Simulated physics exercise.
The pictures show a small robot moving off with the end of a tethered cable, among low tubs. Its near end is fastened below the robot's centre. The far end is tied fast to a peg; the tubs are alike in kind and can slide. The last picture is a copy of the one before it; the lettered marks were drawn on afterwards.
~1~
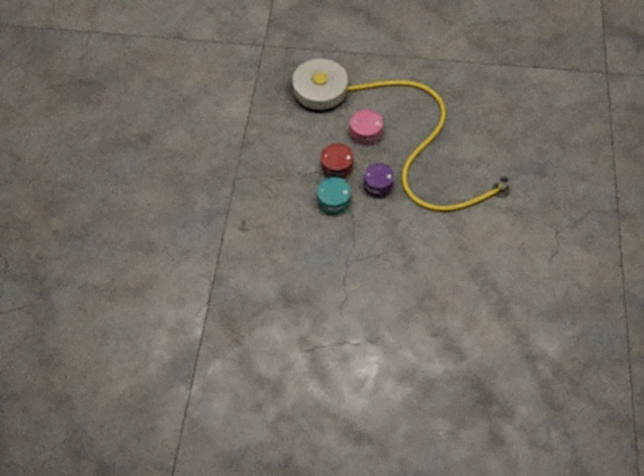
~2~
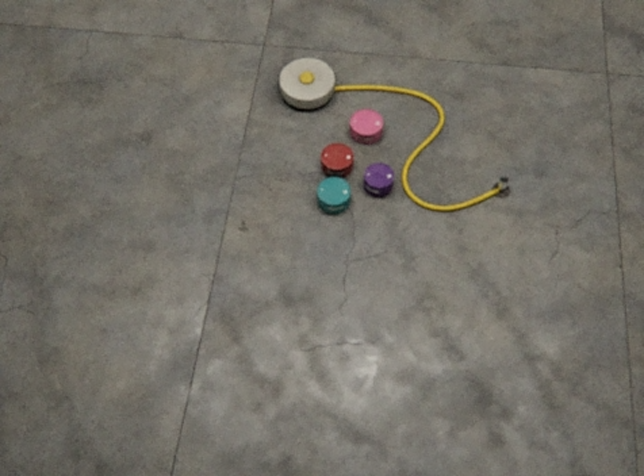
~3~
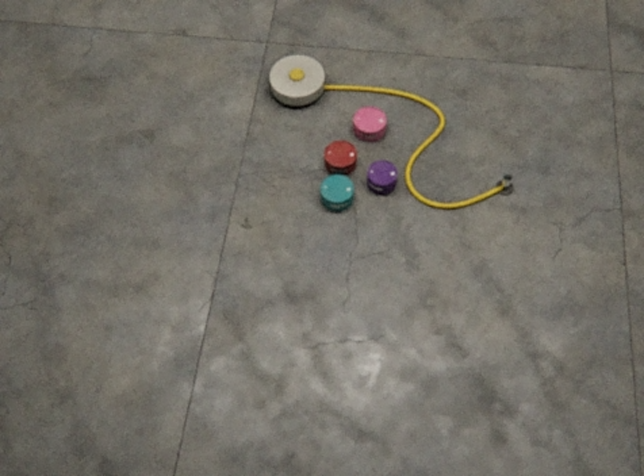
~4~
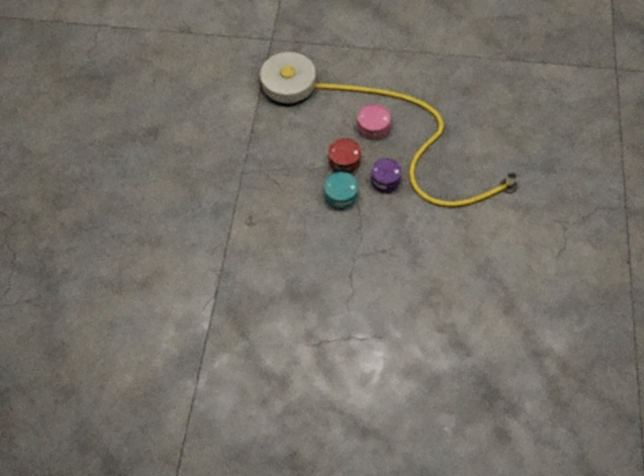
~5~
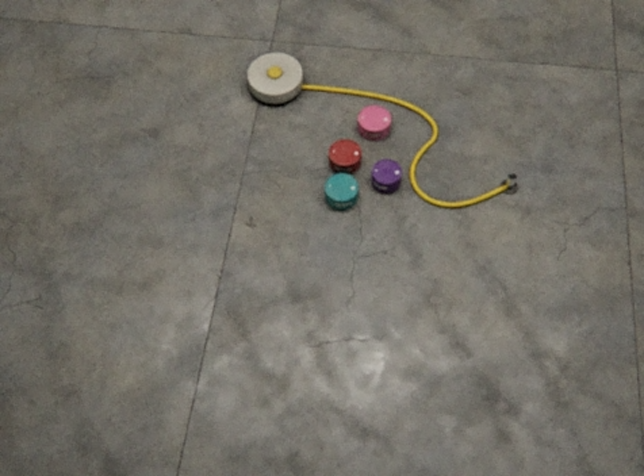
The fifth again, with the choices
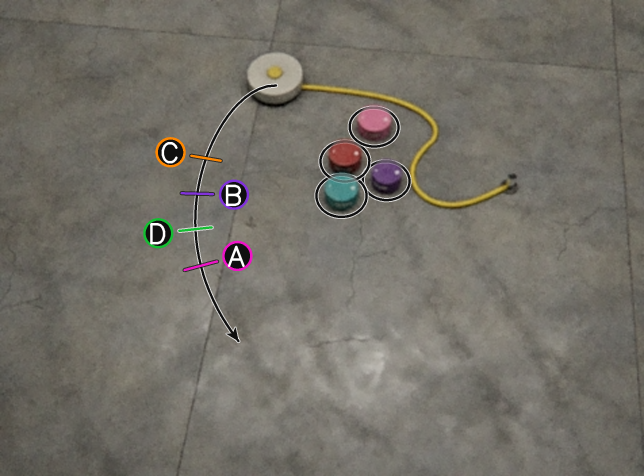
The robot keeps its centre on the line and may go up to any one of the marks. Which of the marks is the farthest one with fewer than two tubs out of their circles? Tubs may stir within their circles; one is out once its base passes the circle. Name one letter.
Mark A.
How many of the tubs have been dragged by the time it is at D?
One.
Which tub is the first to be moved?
Pink.
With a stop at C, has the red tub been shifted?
No.
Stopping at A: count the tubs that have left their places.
One.
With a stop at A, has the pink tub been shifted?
Yes.
On the marked copy, A at (201, 266); B at (197, 194); C at (206, 158); D at (195, 229); the route from (276, 86) via (197, 198) to (239, 341).
Following A. Soon after the start, robot (218, 123).
Later, robot (195, 194).
In the end, robot (199, 261); pink tub (376, 150); one over the rings.
As for the rest, B is within the limit but short; C is within the limit but short; D is within the limit but short.
